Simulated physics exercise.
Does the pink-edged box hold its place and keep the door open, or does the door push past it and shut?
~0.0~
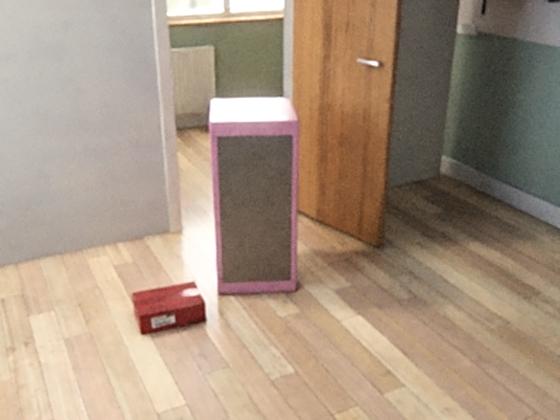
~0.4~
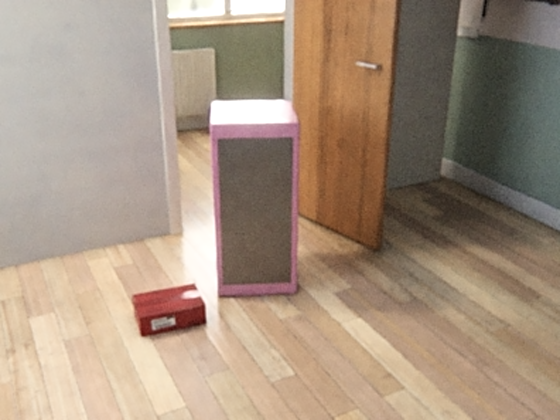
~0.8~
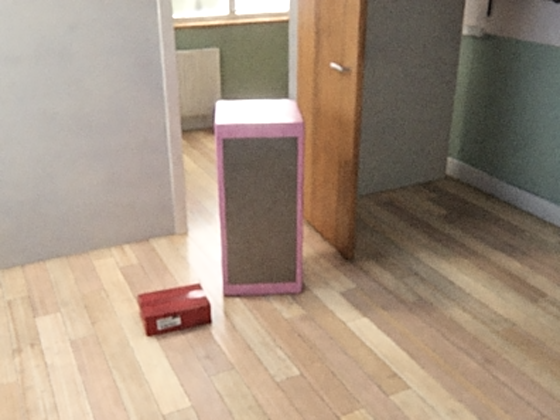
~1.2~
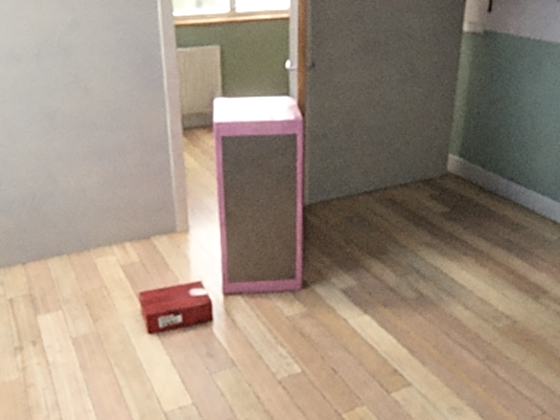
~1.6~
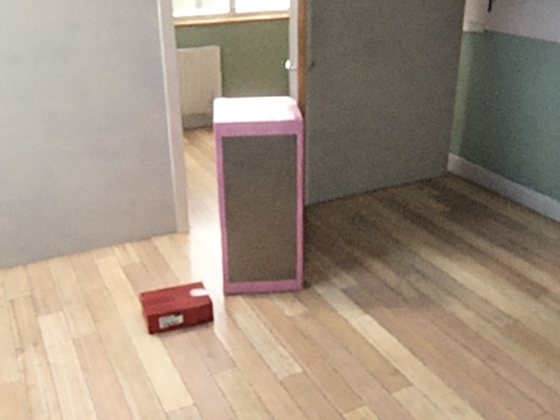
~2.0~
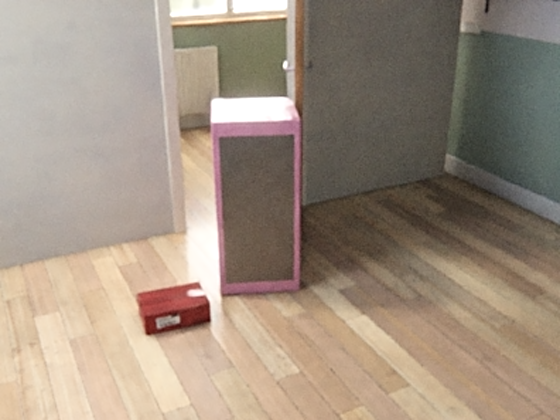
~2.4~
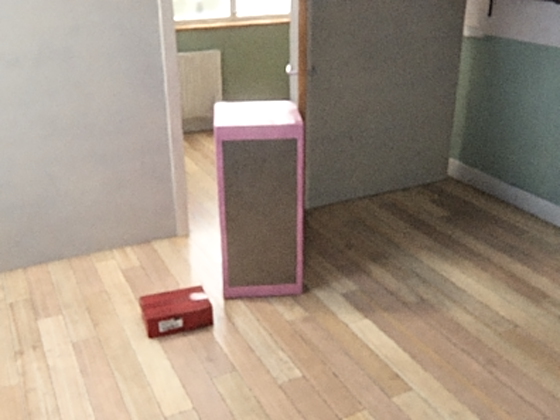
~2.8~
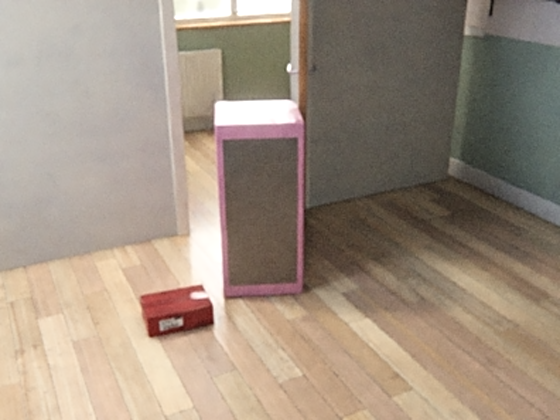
The box holds its place and the door jams. It swings partway, then stays open beside the box, which does not shift.
Wooden door swinging left towards a tall pink-edged box, then stopping beside it still partly open, the box and red parcel unmoved.
